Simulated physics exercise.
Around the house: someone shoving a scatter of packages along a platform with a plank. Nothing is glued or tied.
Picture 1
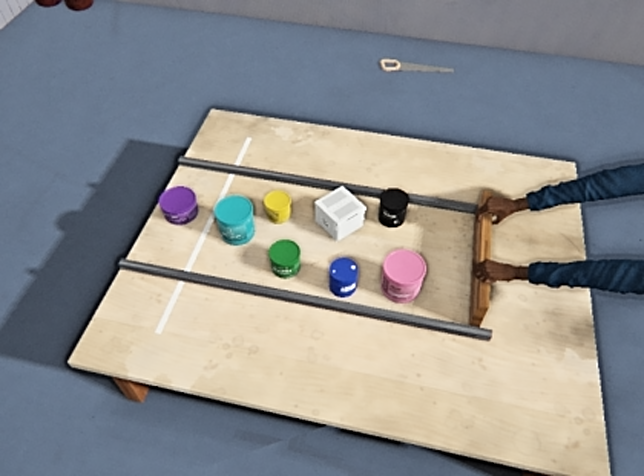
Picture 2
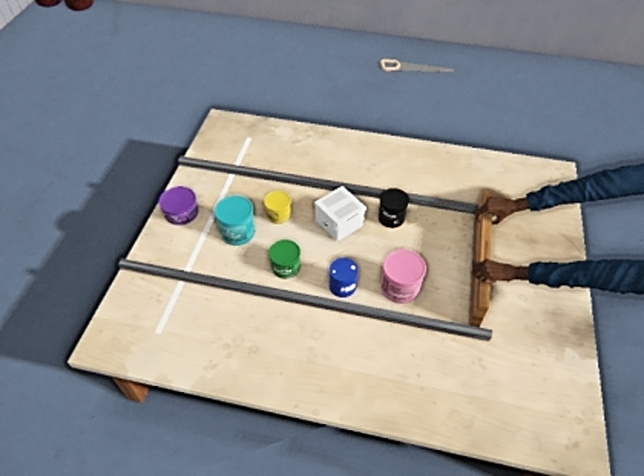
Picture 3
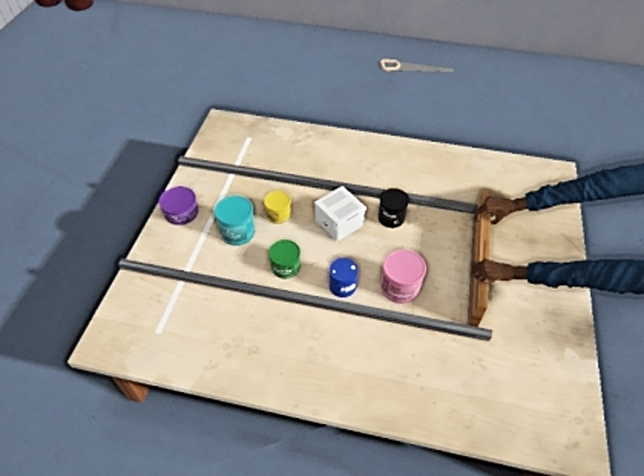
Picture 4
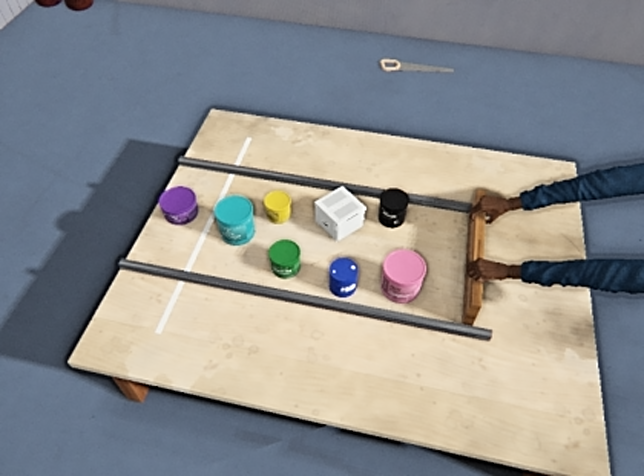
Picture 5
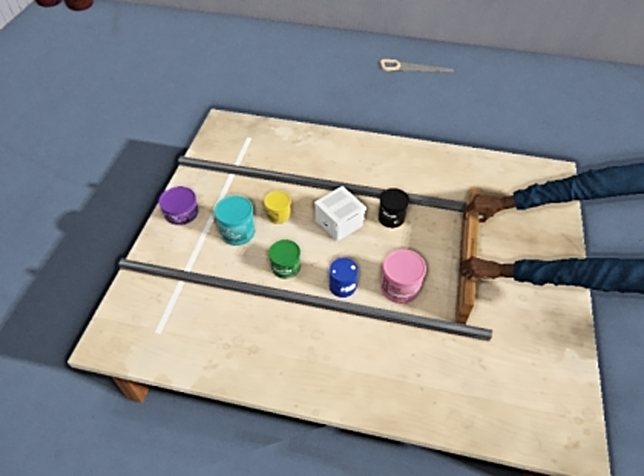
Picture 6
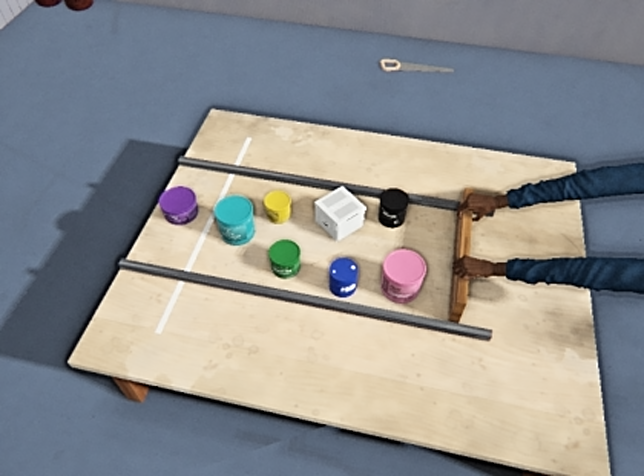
On a wooden tabletop, two hands slowly slid a plank a short way left between two rails, toward colorful pails and a white box, which all stayed still.
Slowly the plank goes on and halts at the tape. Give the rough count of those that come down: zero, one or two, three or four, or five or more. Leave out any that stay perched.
Outcome: The number that fall off is one or two.
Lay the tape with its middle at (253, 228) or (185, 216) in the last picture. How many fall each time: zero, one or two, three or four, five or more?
One after another: No fall at all; three or four.
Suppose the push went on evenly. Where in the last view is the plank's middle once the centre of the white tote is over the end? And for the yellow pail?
At (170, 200) for the white tote; at (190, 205) for the yellow pail.
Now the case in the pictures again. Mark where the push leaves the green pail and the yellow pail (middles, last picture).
About (148, 232), and the other about (187, 179).
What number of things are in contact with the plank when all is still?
4 of them.
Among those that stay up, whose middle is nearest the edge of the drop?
Foremost is the turquoise pail.
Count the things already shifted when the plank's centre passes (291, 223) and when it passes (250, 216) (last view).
7 and 8.
Soon after, none off yet; purple pail at rest near (179, 206); turquoise pail at rest near (236, 221); yellow pail at rest near (278, 208).
At rest, the number that fall off is one or two; fallen, purple pail.
